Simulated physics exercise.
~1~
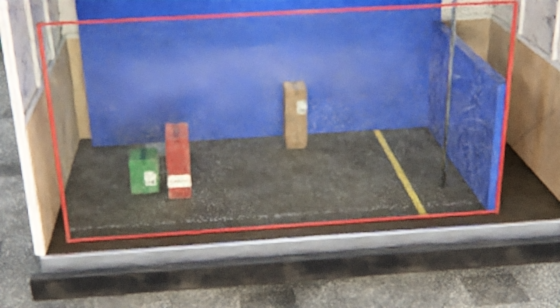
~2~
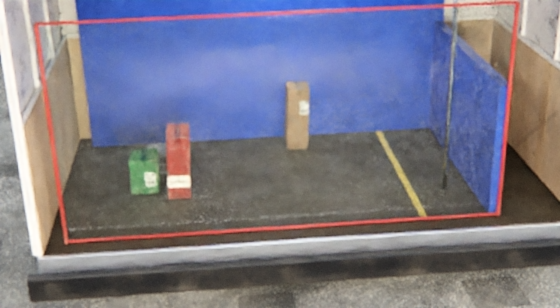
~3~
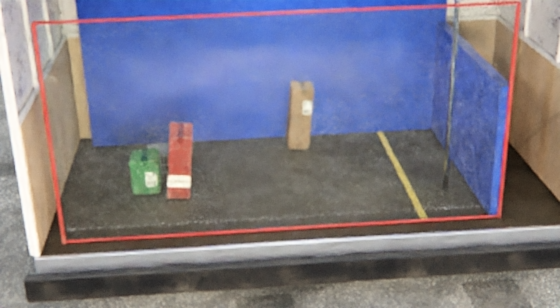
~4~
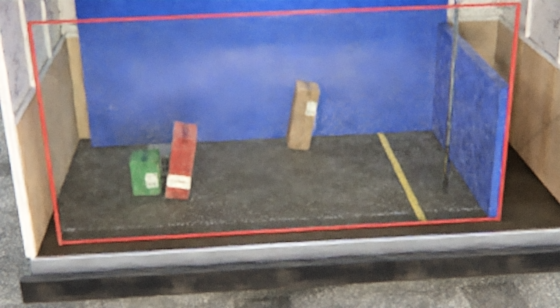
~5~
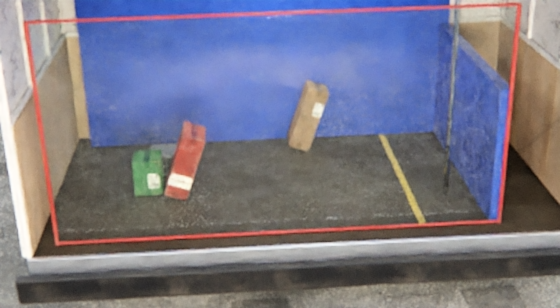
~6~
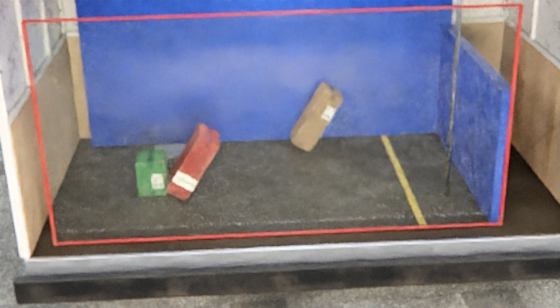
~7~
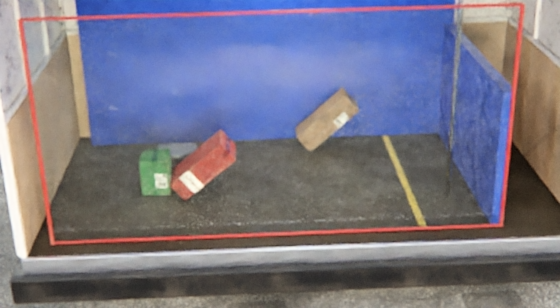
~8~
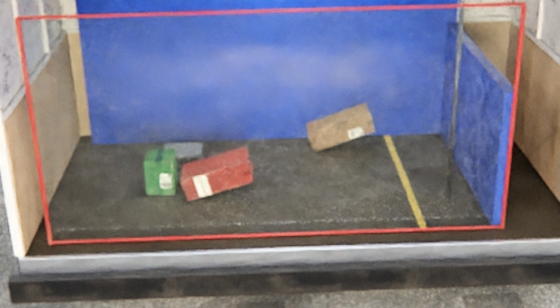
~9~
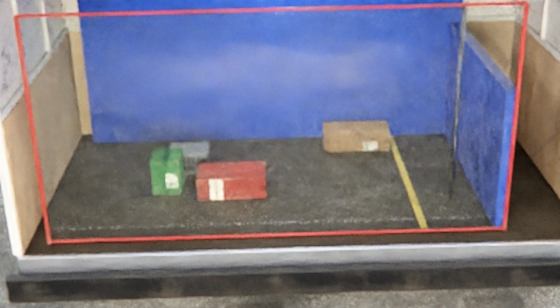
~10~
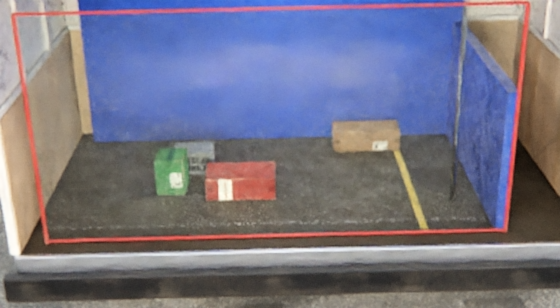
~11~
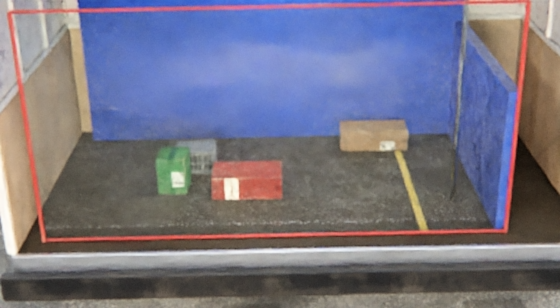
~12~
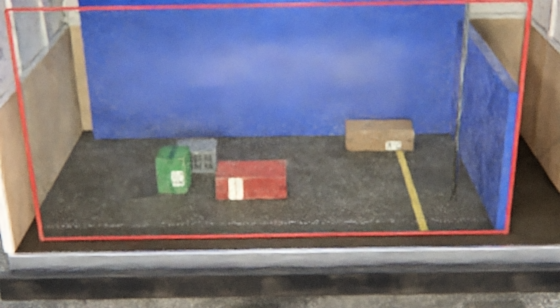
The tall red and brown boxes tipped over to the right in a blue-walled bay and slid a little on their sides, while the green pack and a grey crate behind it shifted slightly right, all ending short of the yellow line.
